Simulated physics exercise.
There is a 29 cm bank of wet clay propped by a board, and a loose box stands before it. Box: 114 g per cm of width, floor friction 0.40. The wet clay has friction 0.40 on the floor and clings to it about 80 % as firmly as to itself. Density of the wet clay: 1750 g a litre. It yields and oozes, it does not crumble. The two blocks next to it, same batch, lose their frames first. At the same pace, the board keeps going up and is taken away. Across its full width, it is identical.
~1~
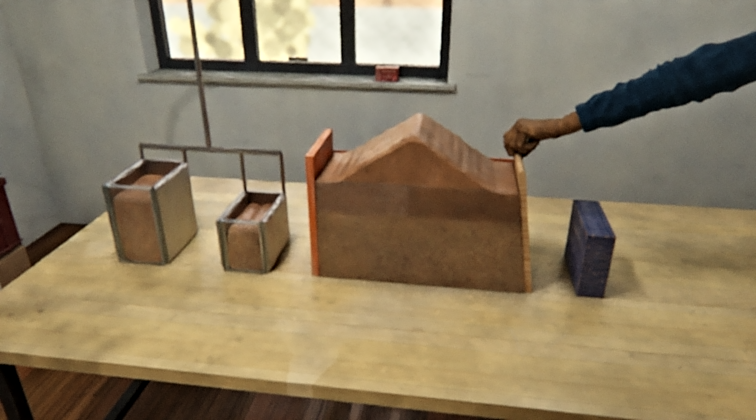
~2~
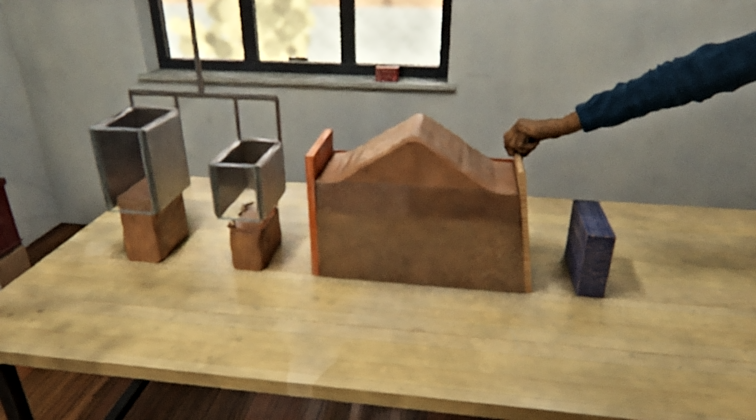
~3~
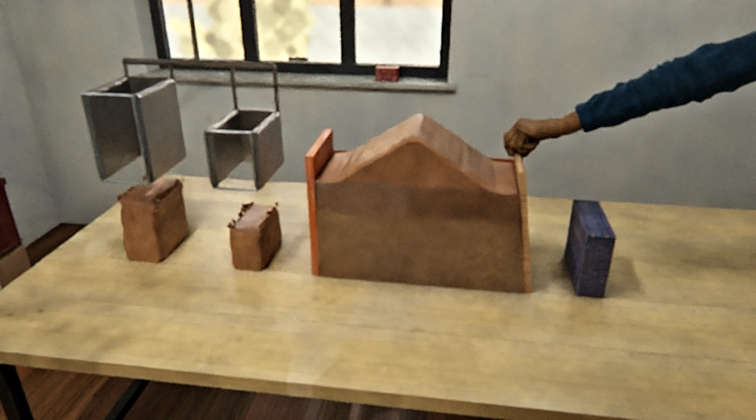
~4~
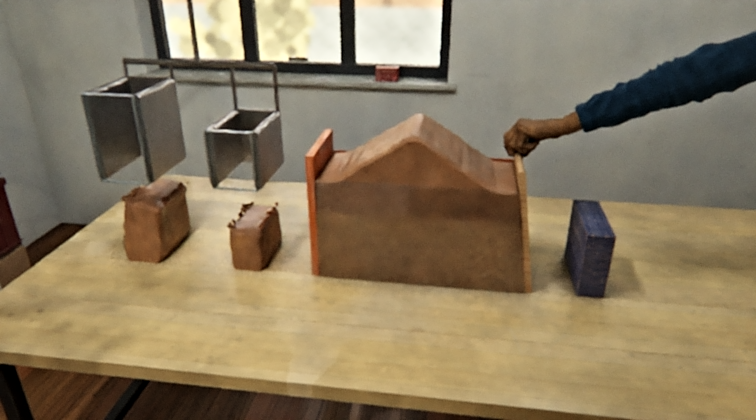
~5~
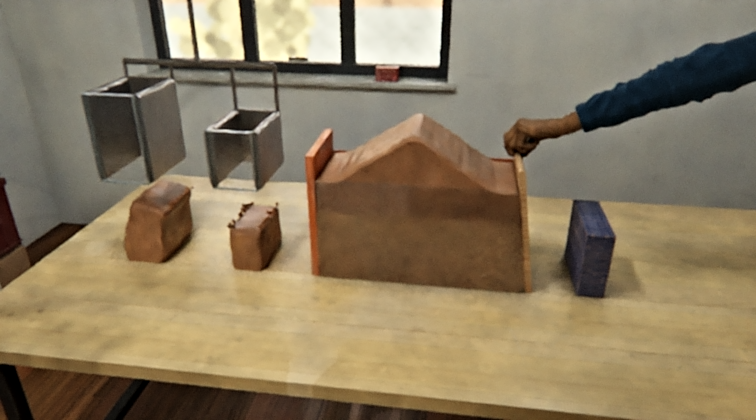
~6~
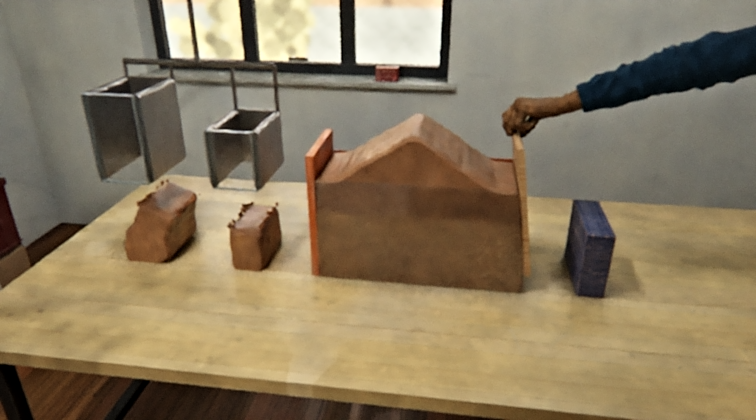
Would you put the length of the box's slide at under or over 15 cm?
My call: Under.
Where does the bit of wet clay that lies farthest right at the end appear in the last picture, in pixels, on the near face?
Roughly at the pixel (589, 291).
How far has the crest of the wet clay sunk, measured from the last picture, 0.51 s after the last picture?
Roughly 1.0 cm.
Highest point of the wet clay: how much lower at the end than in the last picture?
Some 9.5 cm.
Then, 0.23 s after the last picture, the box has not moved.
Then, 0.51 s after the last picture, the box has not moved.
Then, 0.78 s after the last picture, the box has not moved.
Then, 1.06 s after the last picture, the box has been pushed 3.2 cm.
Then, 1.36 s after the last picture, at the end, the box has been pushed 3.5 cm.
